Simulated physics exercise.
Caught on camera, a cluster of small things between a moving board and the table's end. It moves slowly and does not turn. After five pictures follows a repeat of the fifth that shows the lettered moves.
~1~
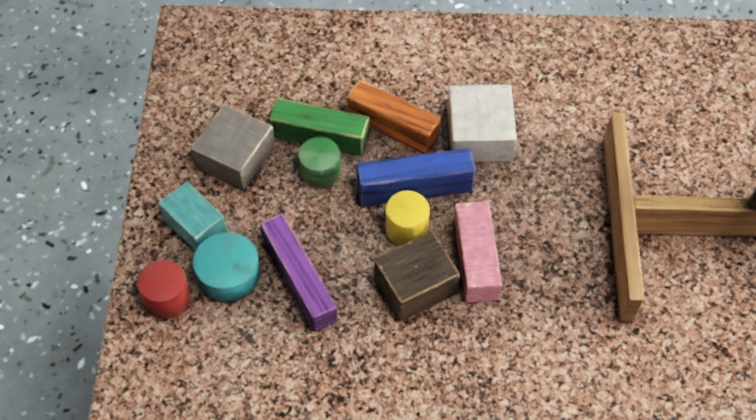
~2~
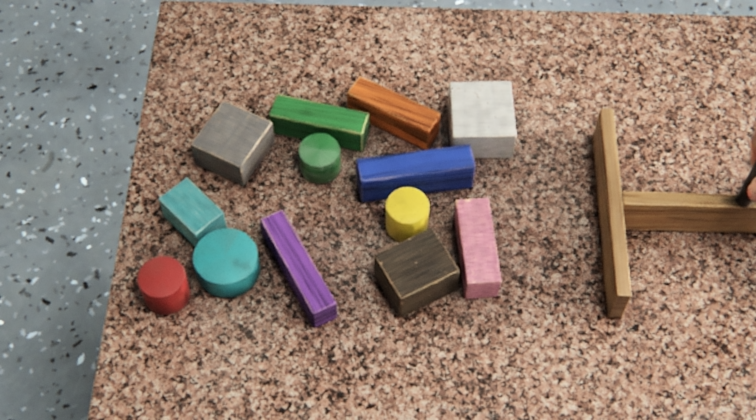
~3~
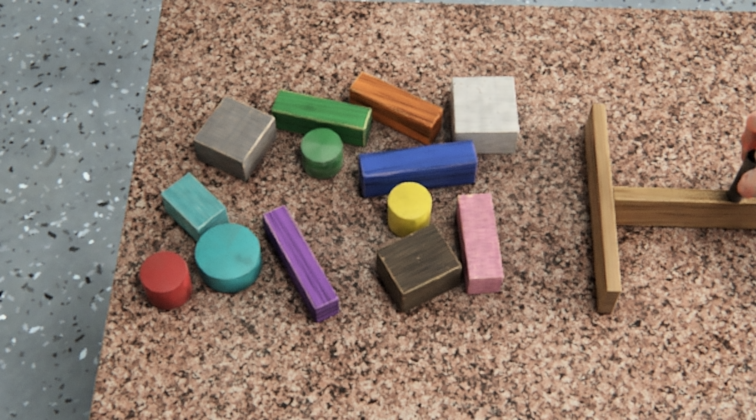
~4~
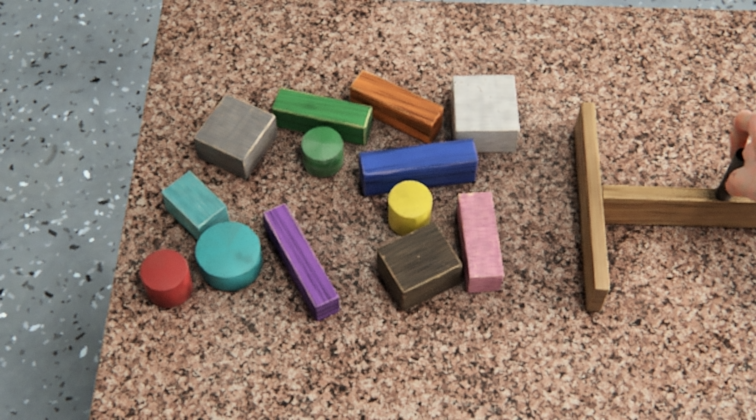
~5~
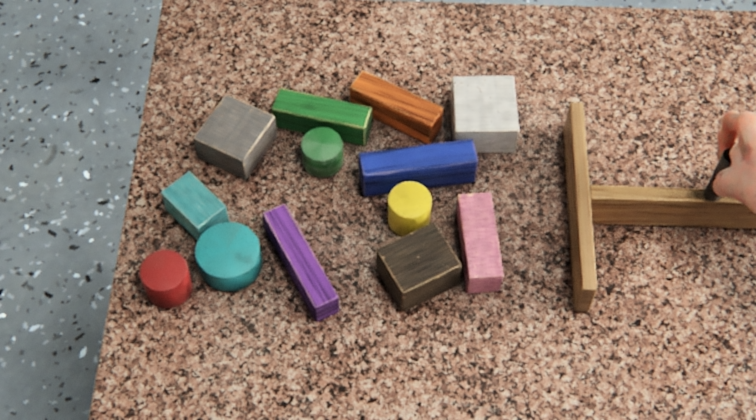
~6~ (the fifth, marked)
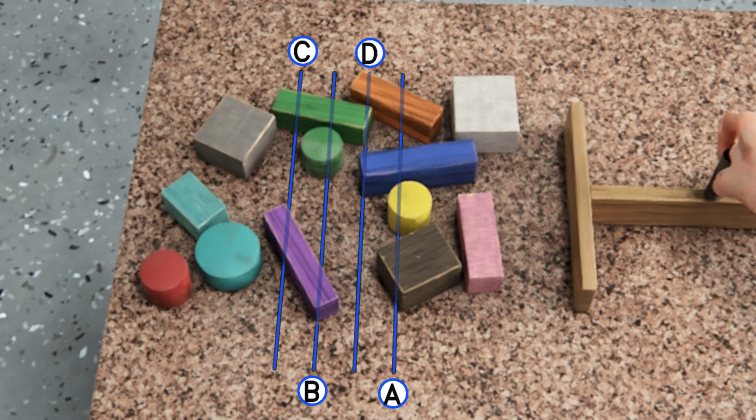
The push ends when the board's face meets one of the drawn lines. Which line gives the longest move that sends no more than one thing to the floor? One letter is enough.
C.
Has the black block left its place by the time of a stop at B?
Yes.
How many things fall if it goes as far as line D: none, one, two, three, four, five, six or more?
In all, none.
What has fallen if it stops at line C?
The red tin goes over.
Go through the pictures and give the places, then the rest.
Blue stick (415, 177); turquoise tin (227, 267); yellow tin (408, 219), in the first picture.
Board (616, 197); orange stick (394, 113), in the second picture.
Board (606, 192); pink bar (479, 244), in the third picture.
Board (595, 191); red tin (166, 279), in the fourth picture.
Board (583, 191); turquoise block (195, 207); green tin (322, 153); black block (418, 267), in the fifth picture.
On the marked copy, A at (399, 212); B at (325, 209); C at (289, 208); D at (362, 211).
Taking C. A third of the way, board (476, 188); orange stick (359, 96); white block (436, 109).
Two thirds of the way, board (370, 184); red tin (153, 284); turquoise block (188, 205).
When it is over, board (293, 182); red tin over the edge; turquoise tin (122, 259); one fallen.
As for the rest, A is within the limit but short; B is within the limit but short; D is within the limit but short.
